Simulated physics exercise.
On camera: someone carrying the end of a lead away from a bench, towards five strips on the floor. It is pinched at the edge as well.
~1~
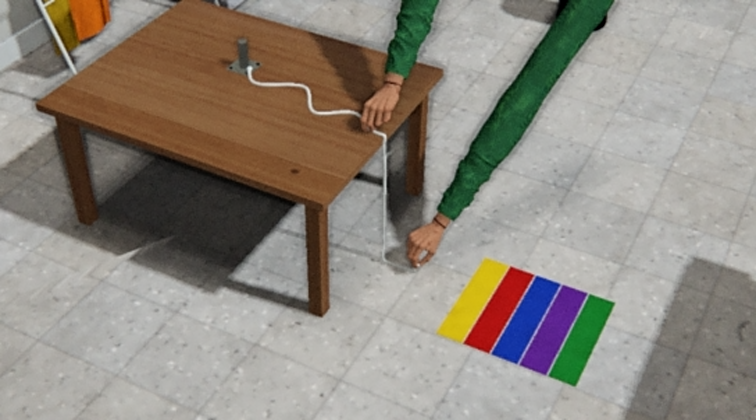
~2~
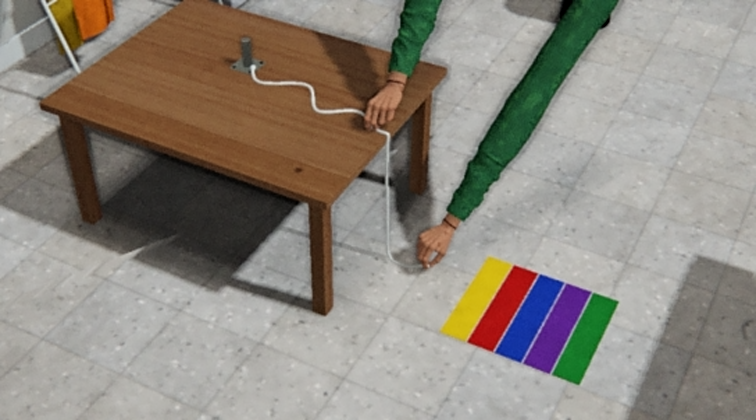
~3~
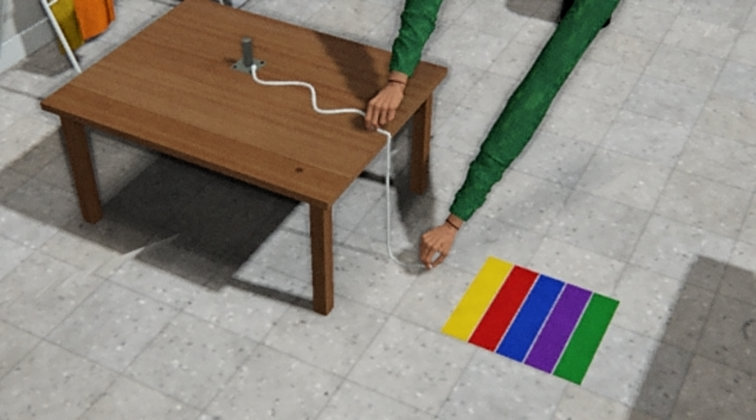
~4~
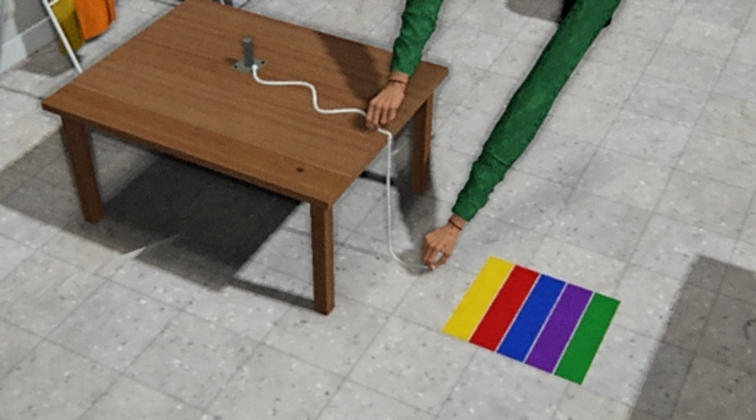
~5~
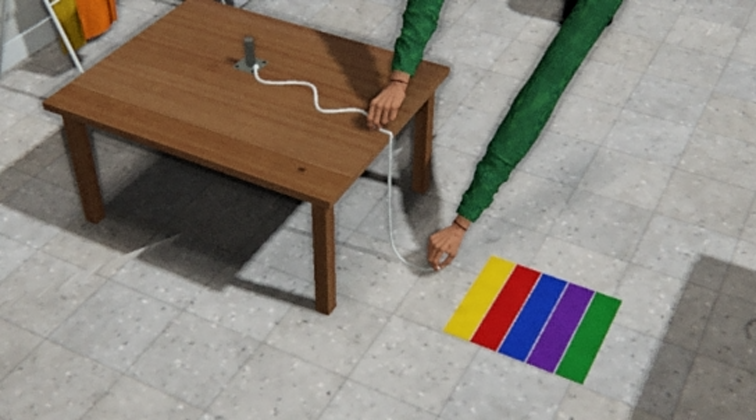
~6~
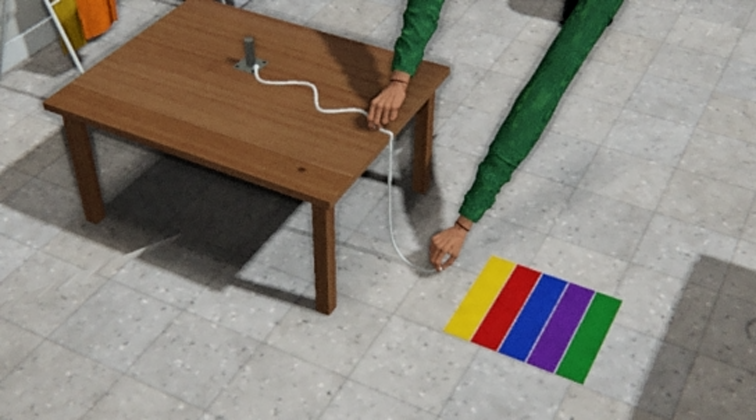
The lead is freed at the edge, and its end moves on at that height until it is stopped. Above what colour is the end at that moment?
It gets as far as the purple strip.
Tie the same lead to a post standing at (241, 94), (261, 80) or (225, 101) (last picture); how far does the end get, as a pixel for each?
Try by try, around (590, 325), (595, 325) and (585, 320).
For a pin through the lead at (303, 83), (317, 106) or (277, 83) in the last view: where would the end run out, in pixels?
Try by try, around (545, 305), (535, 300) and (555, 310).
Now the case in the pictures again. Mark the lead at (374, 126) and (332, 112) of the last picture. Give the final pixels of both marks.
Near (408, 146) and (362, 116).
A little later, end near (508, 292); over red.
Next, end near (543, 305); over blue.
When it is tight, end near (564, 313); over purple. The purple one.
